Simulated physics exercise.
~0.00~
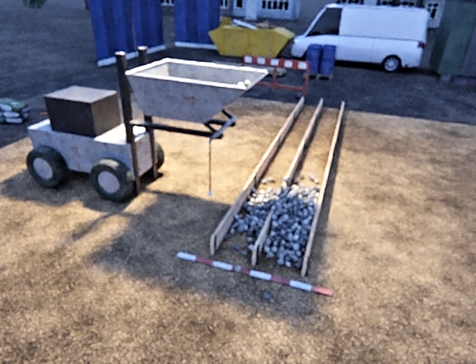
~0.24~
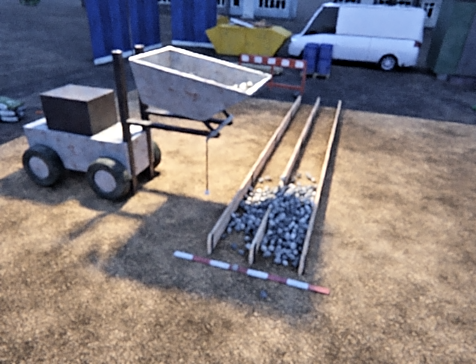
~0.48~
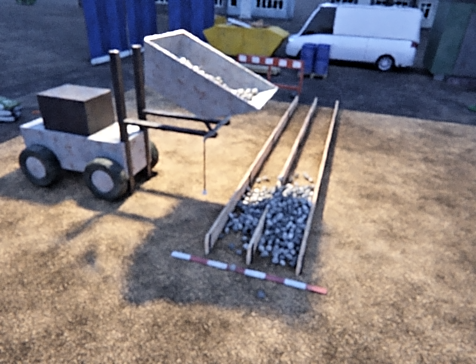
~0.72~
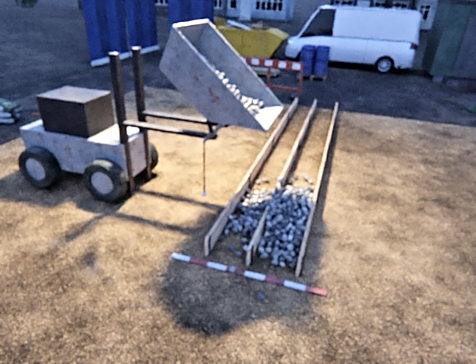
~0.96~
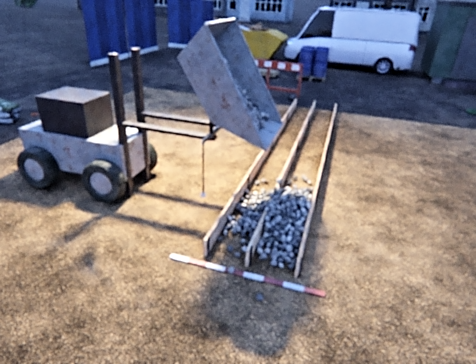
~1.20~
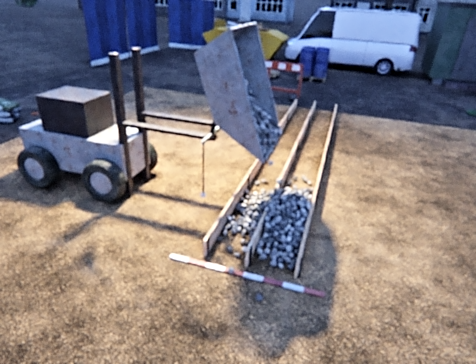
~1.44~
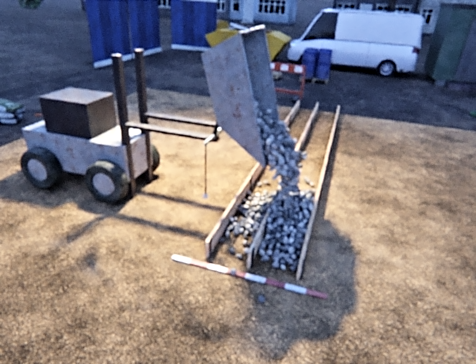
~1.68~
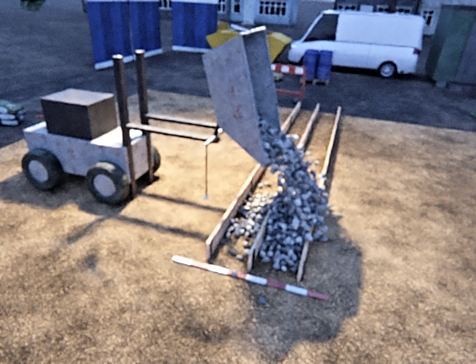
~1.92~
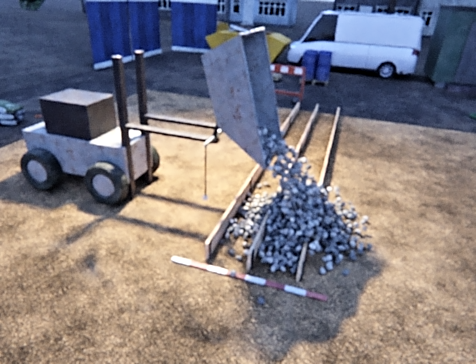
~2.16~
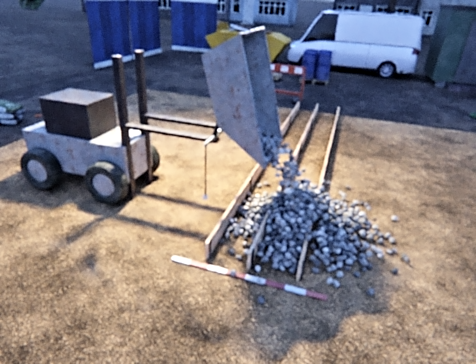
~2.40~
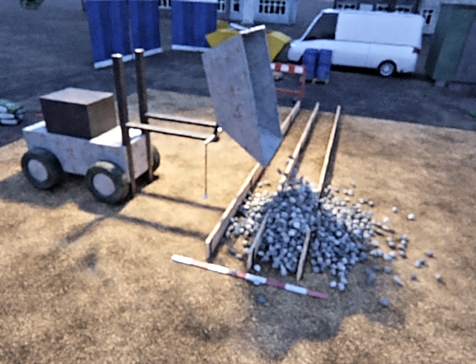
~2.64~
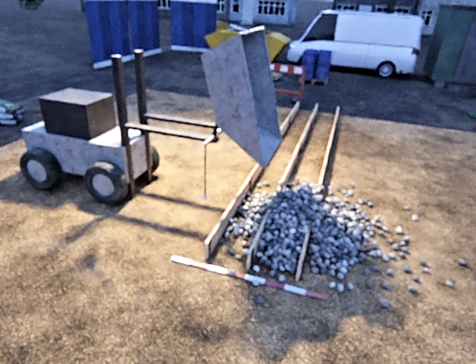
A forklift's grey skip tipped steeply to the right over wooden planks where stones already lay, then held still as its own stones poured out, piling over the boards and spilling past the right-hand one onto the ground until the skip was empty.
